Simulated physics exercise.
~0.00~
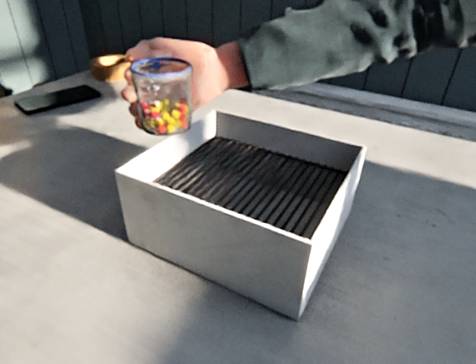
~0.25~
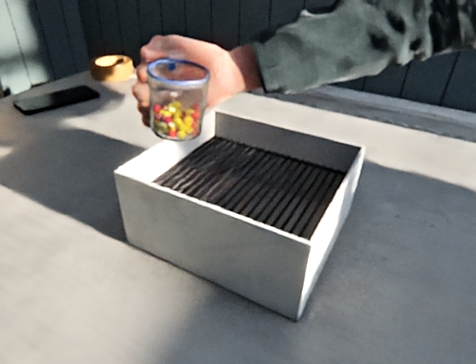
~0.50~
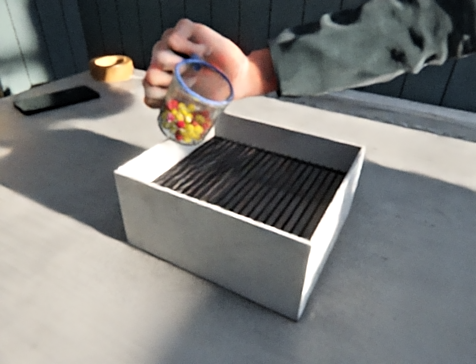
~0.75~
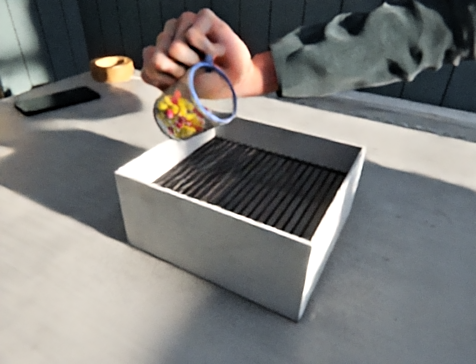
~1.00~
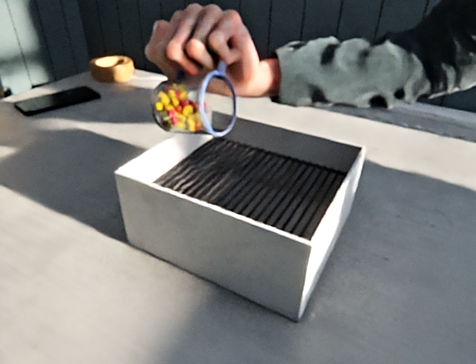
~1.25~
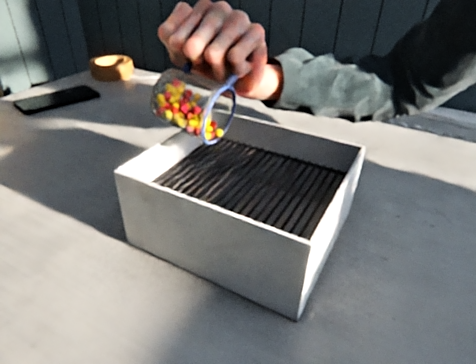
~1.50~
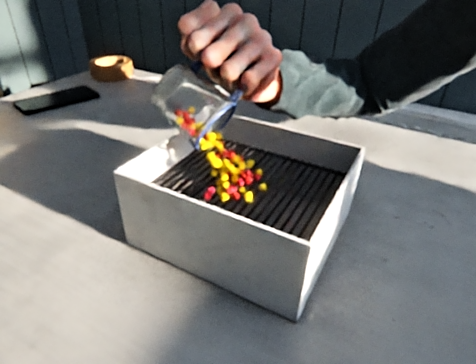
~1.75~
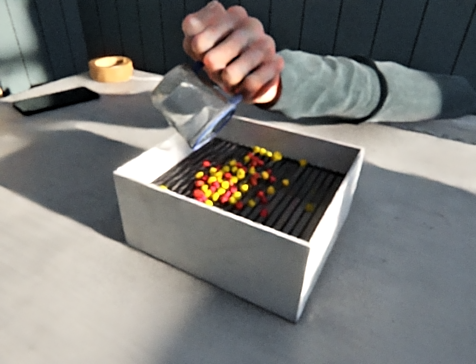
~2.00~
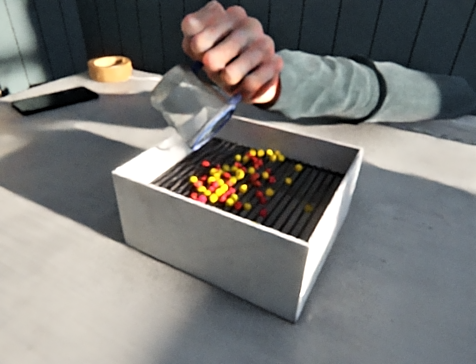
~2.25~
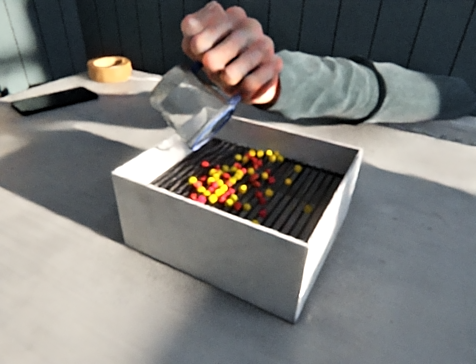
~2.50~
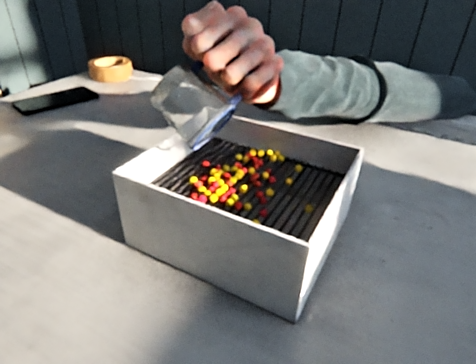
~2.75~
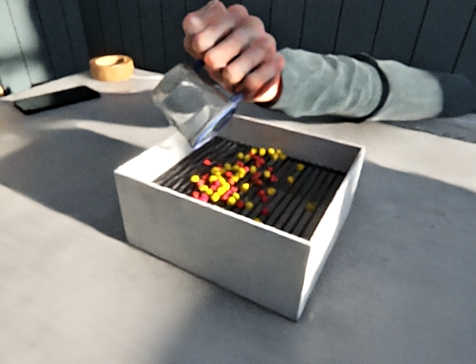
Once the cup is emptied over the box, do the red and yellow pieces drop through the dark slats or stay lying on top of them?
Both the red and the yellow pieces stay lying on top of the slats.
A hand holding a clear cup of red and yellow pieces moved over a pale box with dark slats across it, tipped the cup over and poured them all out, and both colours ended up lying on the slats.
